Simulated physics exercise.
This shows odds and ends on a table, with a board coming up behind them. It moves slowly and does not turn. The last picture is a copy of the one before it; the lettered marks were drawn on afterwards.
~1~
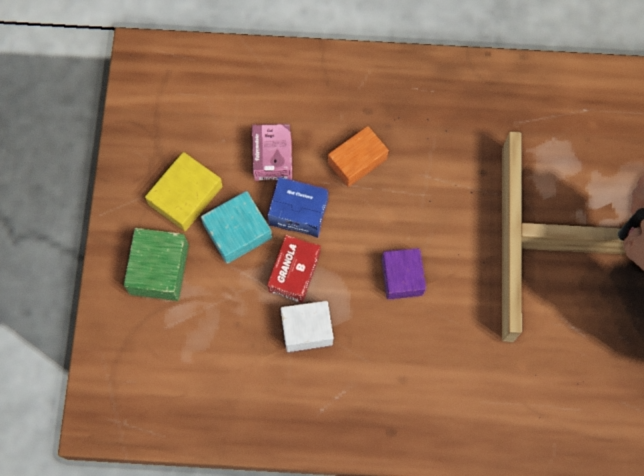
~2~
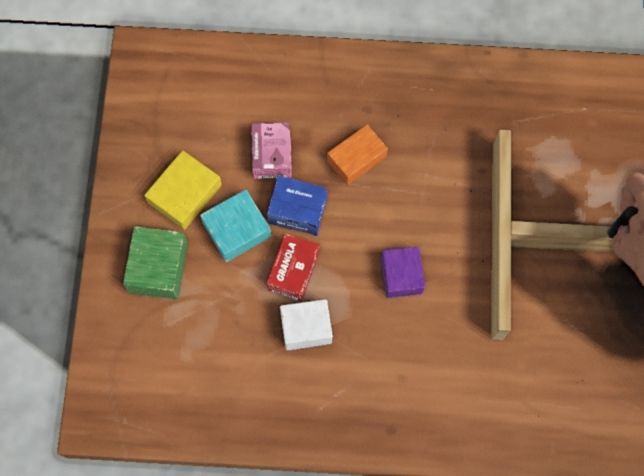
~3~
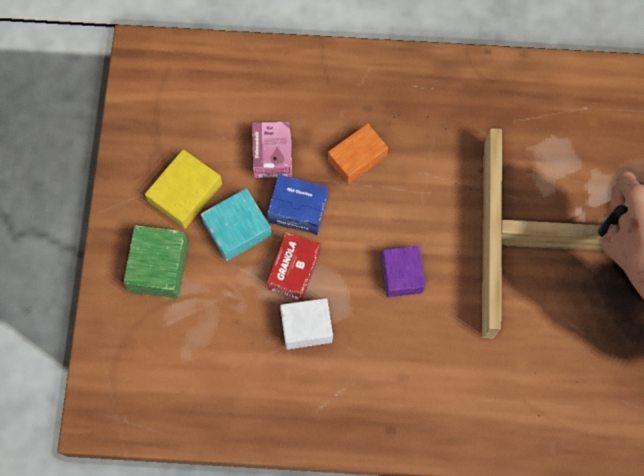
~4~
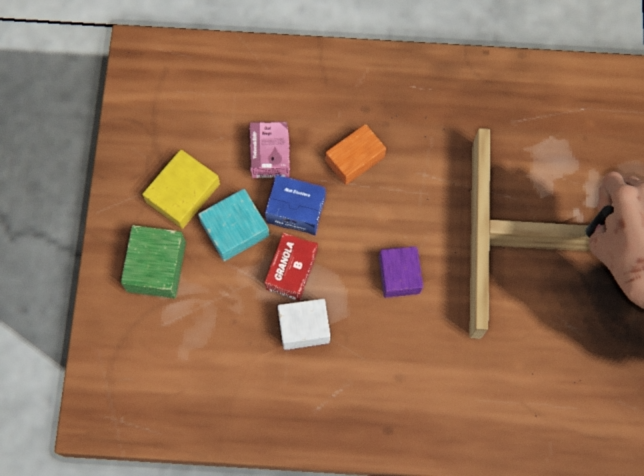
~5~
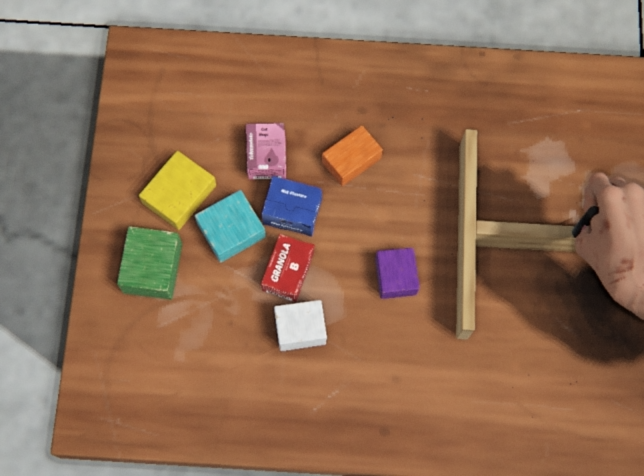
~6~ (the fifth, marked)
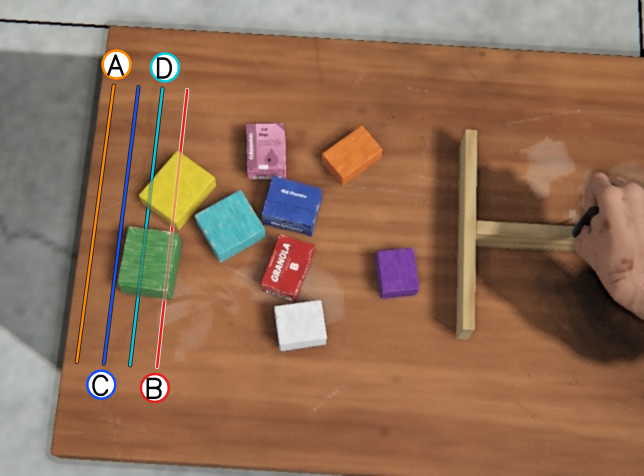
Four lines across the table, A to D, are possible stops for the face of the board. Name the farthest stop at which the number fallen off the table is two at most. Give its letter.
The farthest such stop is B.
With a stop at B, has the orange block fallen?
No.
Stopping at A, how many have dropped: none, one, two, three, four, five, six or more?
In all, six or more.
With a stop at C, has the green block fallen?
Yes.
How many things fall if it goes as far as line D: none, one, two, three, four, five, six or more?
By then, three.
On the marked copy, A at (96, 218); B at (173, 222); C at (122, 219); D at (147, 221).
Following B. Soon after the start, board (362, 220); orange block (328, 157); purple block (334, 269).
Later, board (253, 213); green block (129, 270); yellow block (149, 175).
In the end, board (173, 208); green block over the edge; yellow block over the edge; two fallen.
As for the rest, A drops nine; C drops five; D drops three.
